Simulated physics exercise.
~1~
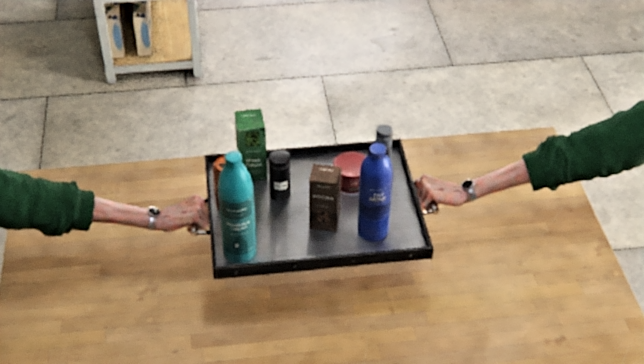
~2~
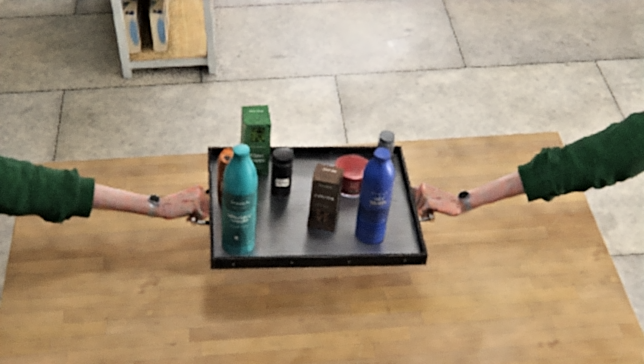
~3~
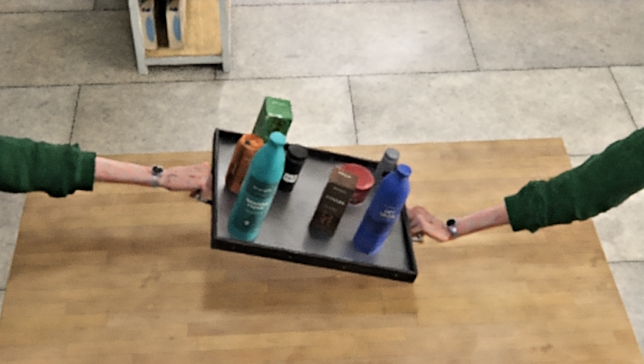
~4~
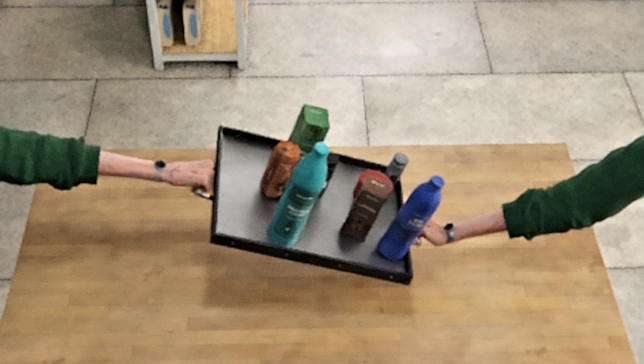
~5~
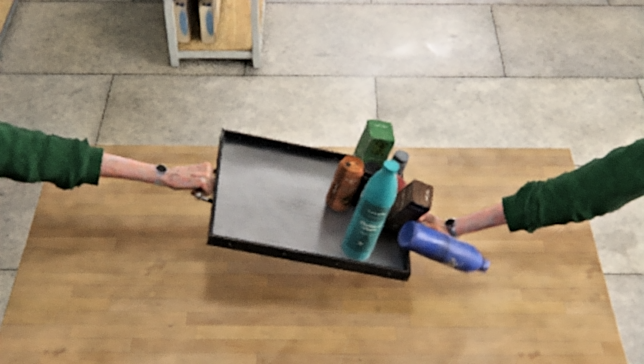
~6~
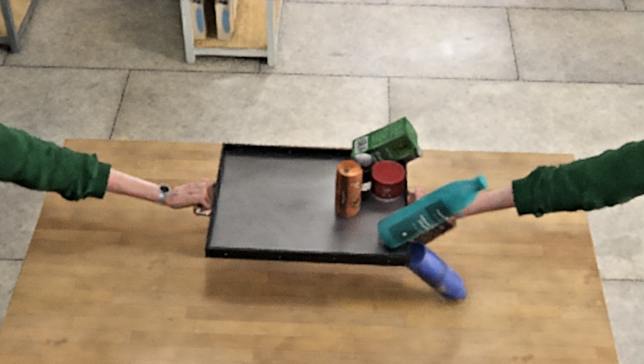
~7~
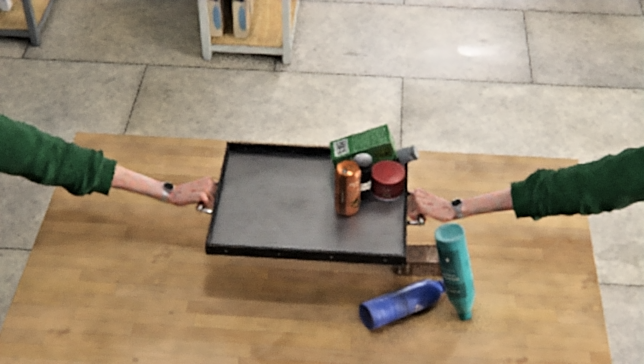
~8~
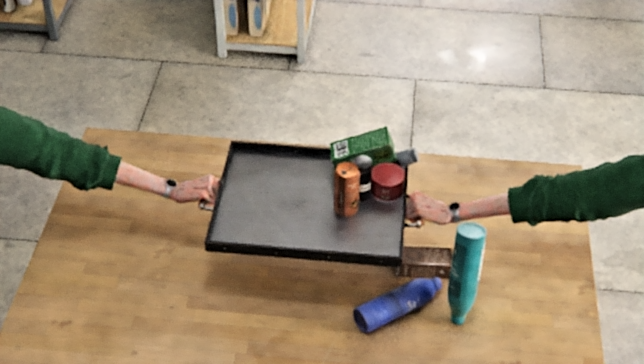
Two green-sleeved arms hold a black rimmed tray of bottles, cartons and small containers above a wooden table, seen from above on a grey tiled floor. A turquoise bottle, orange can and green carton stand at the left, with a brown carton, red tub and blue bottle farther right. The tray tips down to the right, and everything slides that way. The blue bottle topples over the edge, followed by the brown carton and turquoise bottle as the tray levels. The orange can and red tub stay upright at the right, beside the fallen green carton.
